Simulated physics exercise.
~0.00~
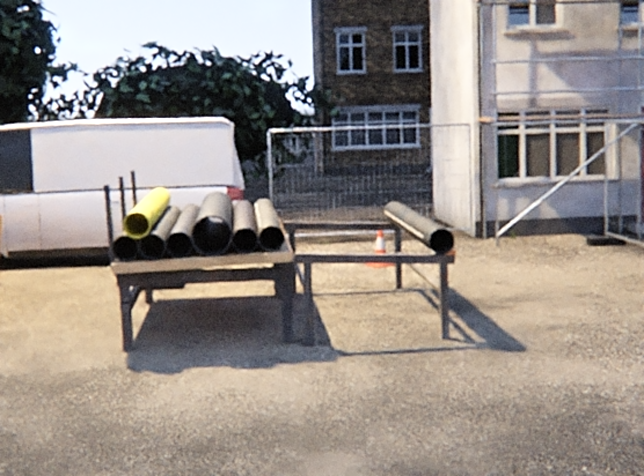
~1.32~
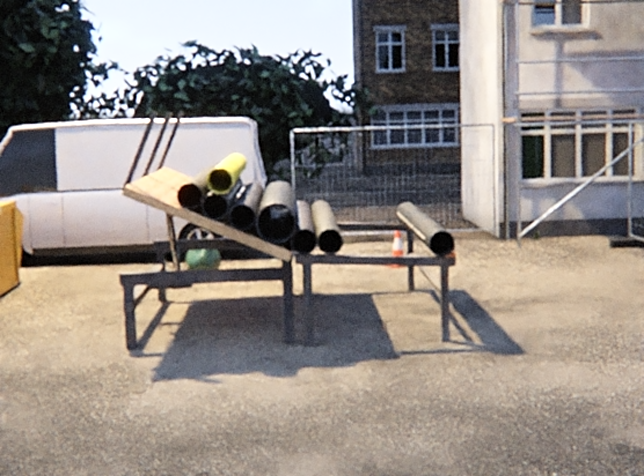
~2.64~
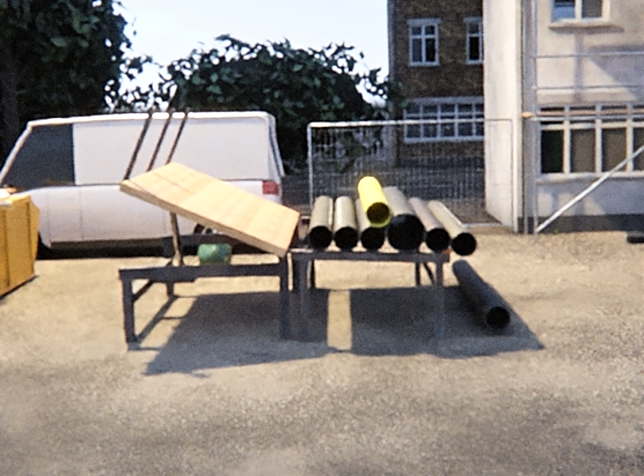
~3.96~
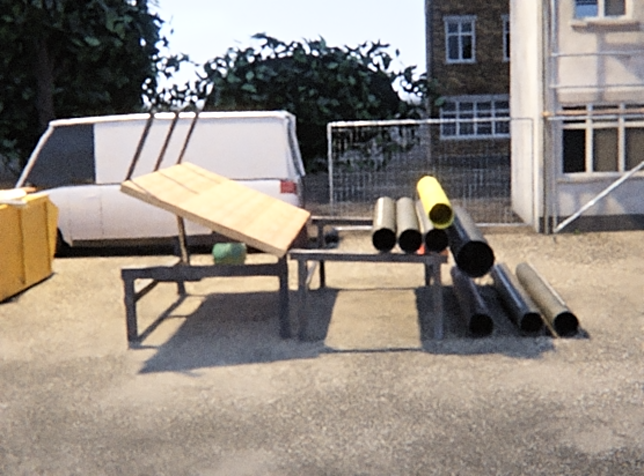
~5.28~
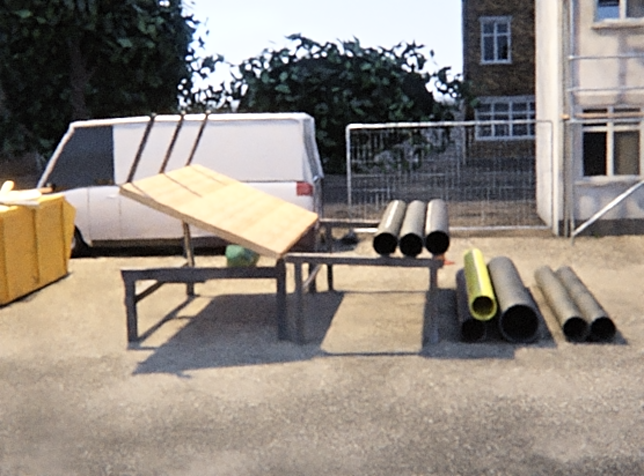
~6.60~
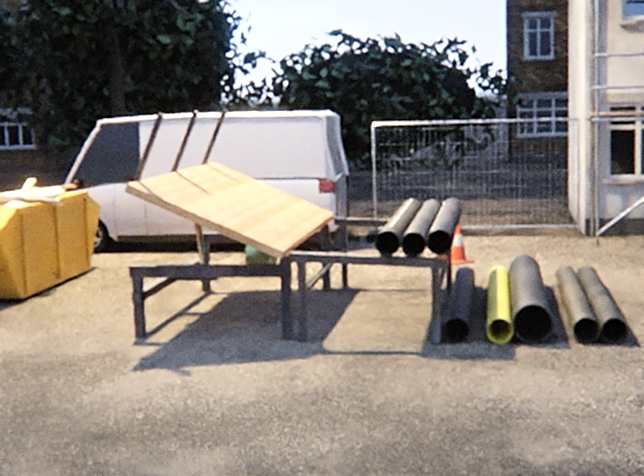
A yellow pipe and several dark ones rolled right as a wooden deck tipped up beside a metal rack, and most spilled over the far end, leaving three dark pipes on the rack and the yellow one on the ground among the others.
